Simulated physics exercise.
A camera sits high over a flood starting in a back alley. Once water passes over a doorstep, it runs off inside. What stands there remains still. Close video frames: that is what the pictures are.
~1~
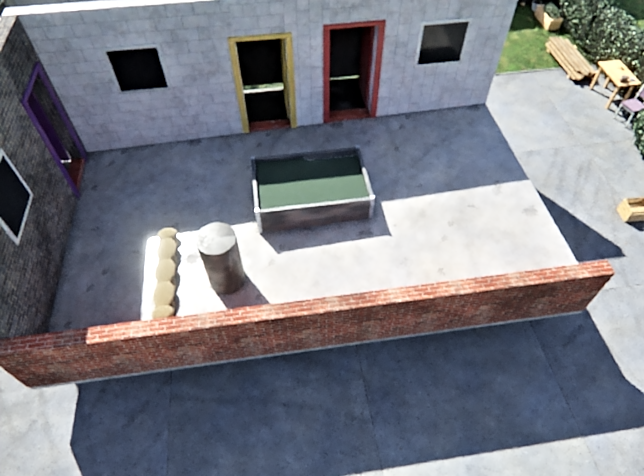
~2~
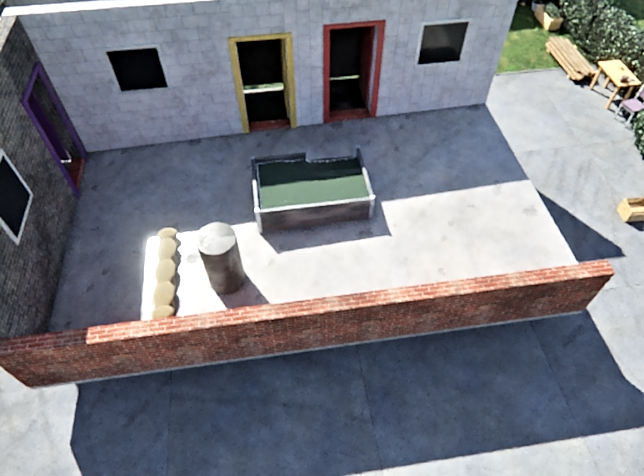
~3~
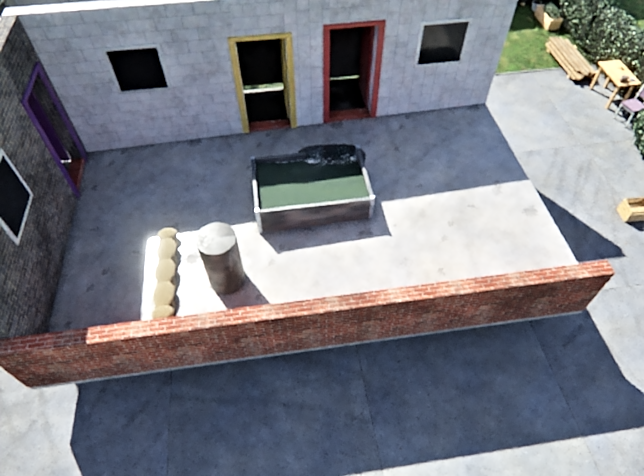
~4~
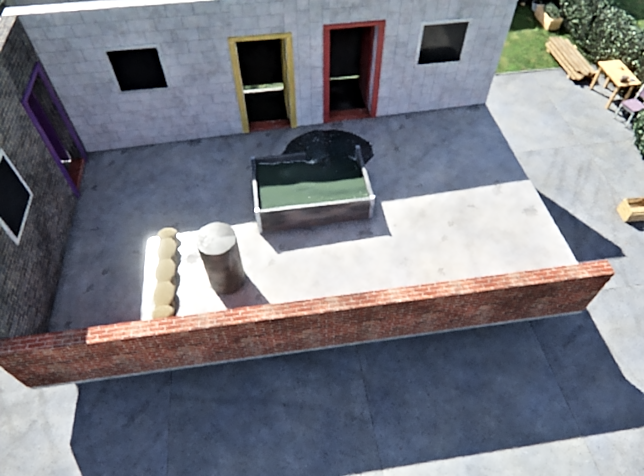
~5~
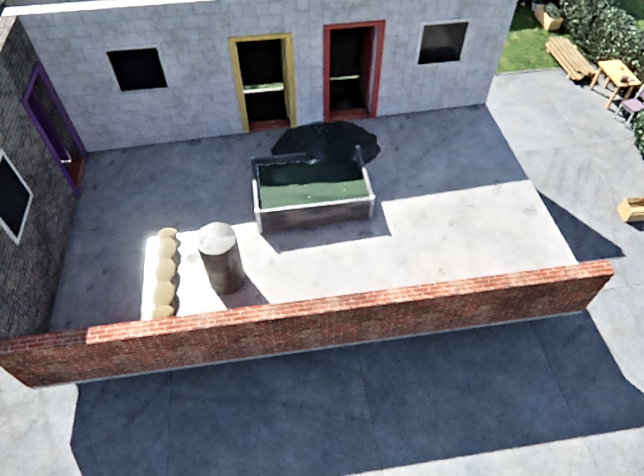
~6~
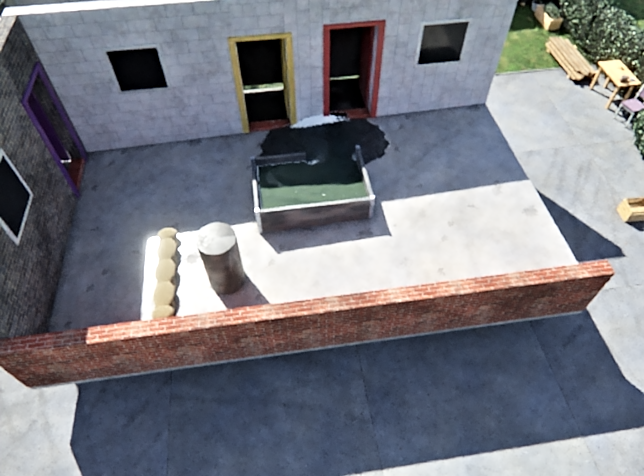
The clip shows a walled yard with an open tank of green water; the tank's far side gives way, and dark water pours out behind it, spreading across the paving toward the wall with yellow and red doorways.
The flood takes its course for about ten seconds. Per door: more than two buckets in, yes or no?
Yellow door yes, purple door no, red door yes.
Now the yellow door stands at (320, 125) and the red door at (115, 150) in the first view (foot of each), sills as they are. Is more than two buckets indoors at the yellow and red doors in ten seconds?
I'd expect the yellow door crosses the line, and the red door remains short of it too.
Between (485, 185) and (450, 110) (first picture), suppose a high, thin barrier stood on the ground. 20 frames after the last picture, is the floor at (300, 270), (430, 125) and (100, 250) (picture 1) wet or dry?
Reading the points as listed, I get left untouched, then deluged, then left untouched.
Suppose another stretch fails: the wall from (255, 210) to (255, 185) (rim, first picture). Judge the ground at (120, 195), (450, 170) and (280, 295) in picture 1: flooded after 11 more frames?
The three spots, in order, are inundated, spared and spared.
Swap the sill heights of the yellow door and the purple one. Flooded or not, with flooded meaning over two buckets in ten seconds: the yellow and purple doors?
Note: Yellow sub-threshold; purple above threshold.
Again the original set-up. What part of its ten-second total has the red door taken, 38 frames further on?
About 100 per cent.
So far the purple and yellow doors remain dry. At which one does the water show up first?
Soonest: The yellow one.
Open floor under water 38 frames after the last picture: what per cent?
About 45 per cent.
A moment on, water covers 10 % of the floor; the yellow door under two buckets in, the purple door not reached, the red door over two buckets in.
Next, water covers 15 % of the floor; the yellow door over two buckets in, the purple door not reached, the red door over two buckets in.
Then, water covers 35 % of the floor; the yellow door over two buckets in, the purple door wet at the sill, nothing in, the red door far over two buckets in.
Later, water covers 45 % of the floor; the yellow door over two buckets in, the purple door wet at the sill, nothing in, the red door far over two buckets in.
In the end, water covers 45 % of the floor; the yellow door over two buckets in, the purple door wet at the sill, nothing in, the red door far over two buckets in.
